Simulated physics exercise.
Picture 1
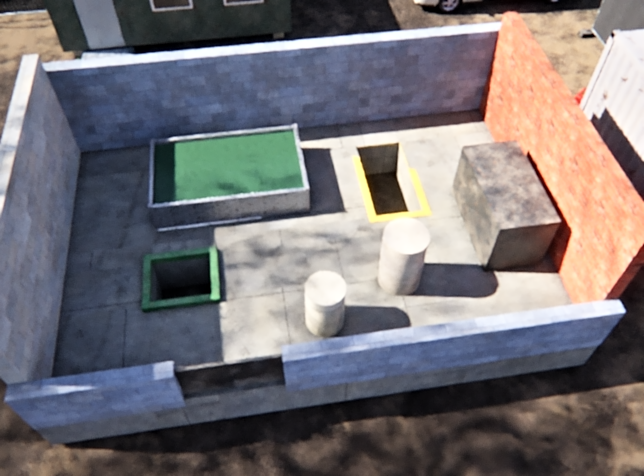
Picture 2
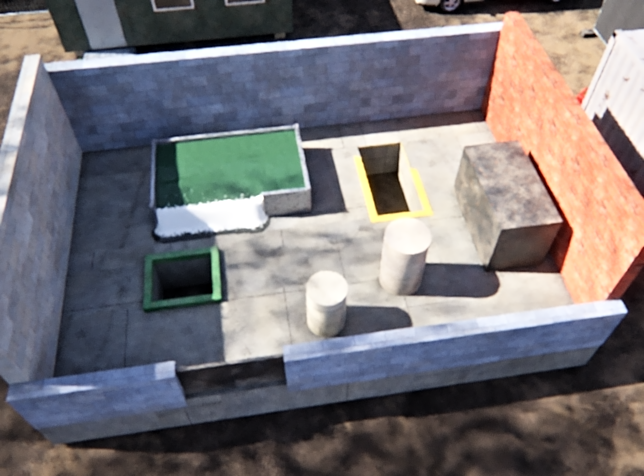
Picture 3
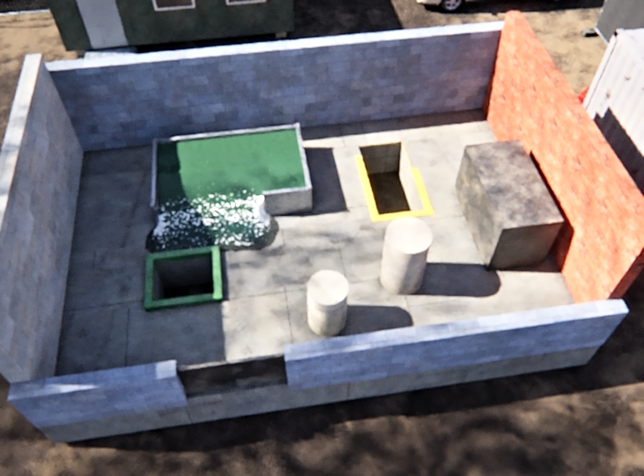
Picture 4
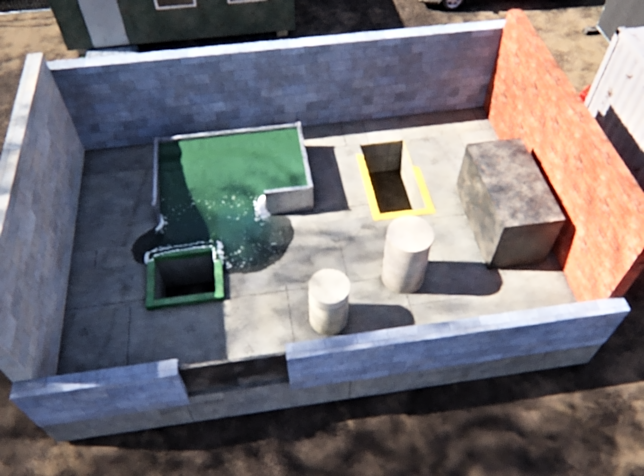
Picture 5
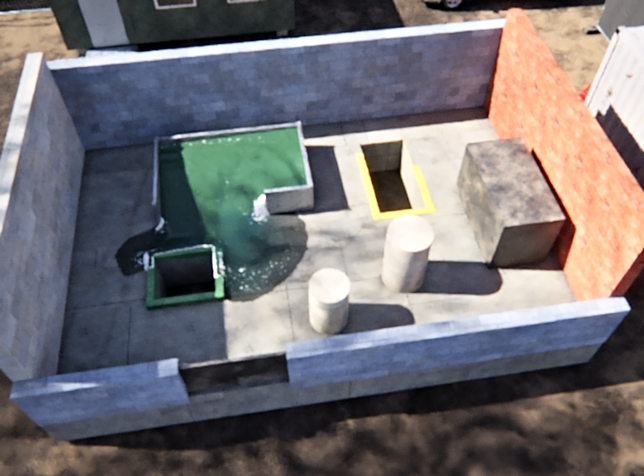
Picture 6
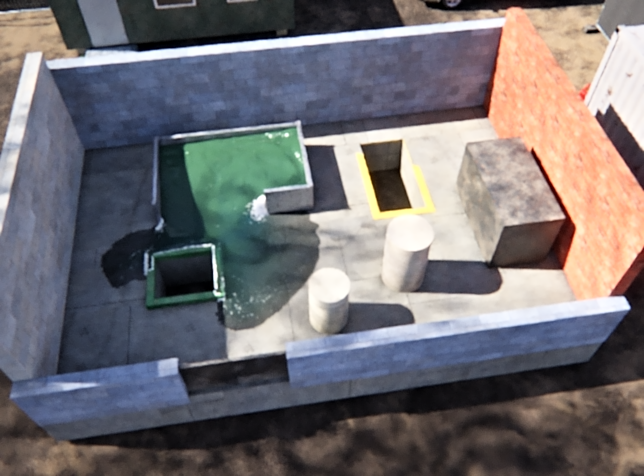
In a walled yard, a tank bursts and green water spreads around a green-rimmed pit.
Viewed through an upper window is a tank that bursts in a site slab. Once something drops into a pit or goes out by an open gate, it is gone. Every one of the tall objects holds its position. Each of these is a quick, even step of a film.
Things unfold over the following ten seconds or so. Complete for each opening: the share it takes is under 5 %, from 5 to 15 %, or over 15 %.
The share the gate takes is under 5 %; the share the yellow pit takes is under 5 %; the share the green pit takes is over 15 %.
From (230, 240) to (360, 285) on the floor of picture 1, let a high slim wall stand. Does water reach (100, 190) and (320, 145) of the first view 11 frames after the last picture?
Spared, then spared.
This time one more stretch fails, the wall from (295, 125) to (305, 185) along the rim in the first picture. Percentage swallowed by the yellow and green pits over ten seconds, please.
The yellow pit takes 70 per cent and the green pit 0 per cent.
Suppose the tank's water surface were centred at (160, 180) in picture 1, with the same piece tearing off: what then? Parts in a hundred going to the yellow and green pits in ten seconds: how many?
Yellow about 10 %, green about 15 %.
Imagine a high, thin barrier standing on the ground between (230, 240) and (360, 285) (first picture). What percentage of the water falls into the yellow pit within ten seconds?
The yellow pit takes 6 parts in a hundred.
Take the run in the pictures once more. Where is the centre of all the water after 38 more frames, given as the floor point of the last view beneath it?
I'd put it at around (237, 262).
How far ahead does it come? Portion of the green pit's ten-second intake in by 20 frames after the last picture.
The figure is near 90 per cent.
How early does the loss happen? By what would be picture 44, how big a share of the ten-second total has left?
My estimate is roughly 95 percent.
A moment on, water covers 20 % of the floor; the gate 0 %, the yellow pit 0 %, the green pit 10 %.
Next, water covers 30 % of the floor; the gate 0 %, the yellow pit 0 %, the green pit 18 %.
Then, water covers 50 % of the floor; the gate 0 %, the yellow pit 0 %, the green pit 23 %.
Later, water covers 65 % of the floor; the gate 0 %, the yellow pit 0 %, the green pit 25 %.
In the end, water covers 80 % of the floor; the gate 0 %, the yellow pit 2 %, the green pit 25 %.
